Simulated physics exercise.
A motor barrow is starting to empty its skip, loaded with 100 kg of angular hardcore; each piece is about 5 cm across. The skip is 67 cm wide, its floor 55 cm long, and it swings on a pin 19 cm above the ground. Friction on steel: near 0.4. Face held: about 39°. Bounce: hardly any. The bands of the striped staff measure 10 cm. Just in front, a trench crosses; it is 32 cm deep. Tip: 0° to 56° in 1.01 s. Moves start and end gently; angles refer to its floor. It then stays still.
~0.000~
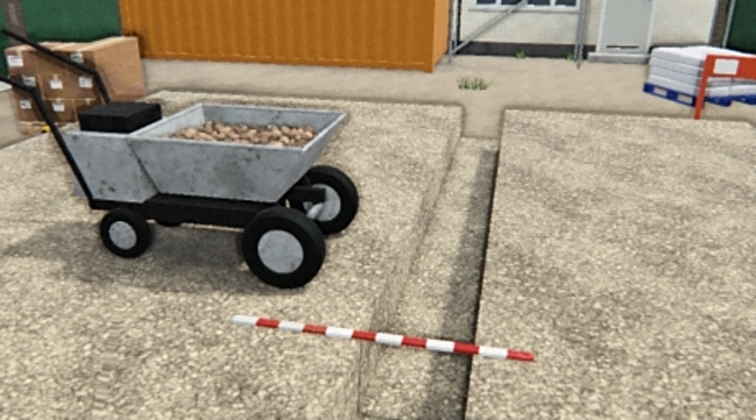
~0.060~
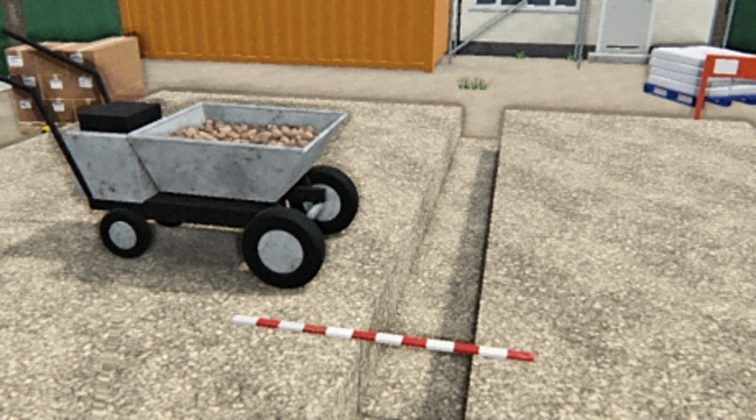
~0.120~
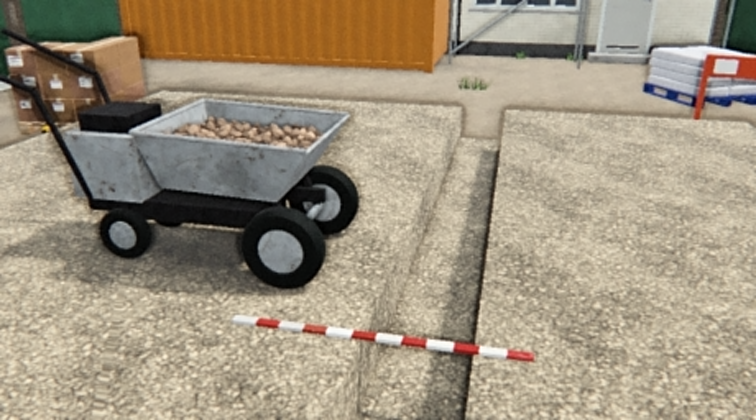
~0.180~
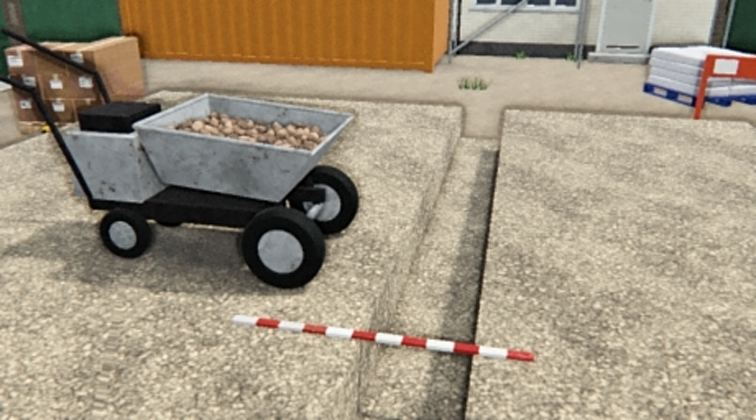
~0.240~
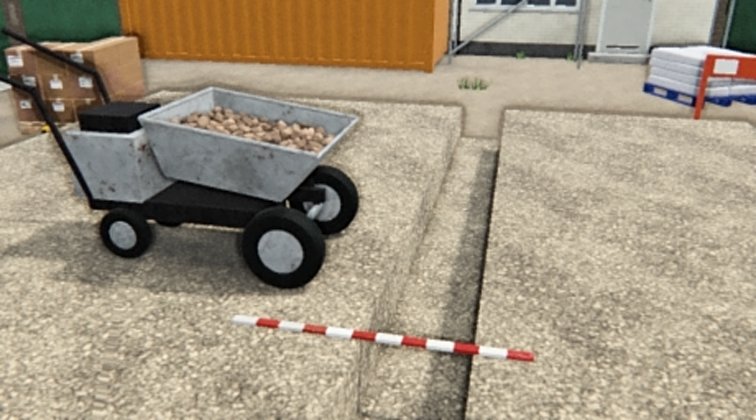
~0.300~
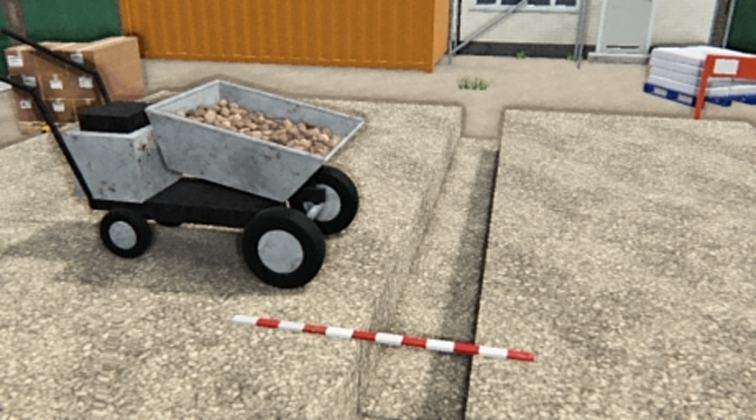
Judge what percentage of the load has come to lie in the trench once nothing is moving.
Roughly 12 in every hundred.
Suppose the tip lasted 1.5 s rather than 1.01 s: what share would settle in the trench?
Trench share: Approx. 5%.
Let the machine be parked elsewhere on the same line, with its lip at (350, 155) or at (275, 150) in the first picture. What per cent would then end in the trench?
Around 10 and then 10 percent.
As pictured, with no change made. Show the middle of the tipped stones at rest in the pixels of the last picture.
In the last view, about (440, 327).
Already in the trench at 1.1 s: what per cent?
Roughly 0 percent of the load.
After 0.8 s the floor is at 47°; 100 % in the skip; the foremost stones are at (369, 188).
After 1.1 s the floor is at 56°; 98 % in the skip, 2 % in the trench; the foremost stones are at (410, 229).
After 1.5 s the floor is at 56°; 92 % in the skip, 8 % in the trench; the foremost stones are at (463, 341).
After 3.4 s the floor is at 56°; 88 % in the skip, 12 % in the trench; the foremost stones are at (476, 322).
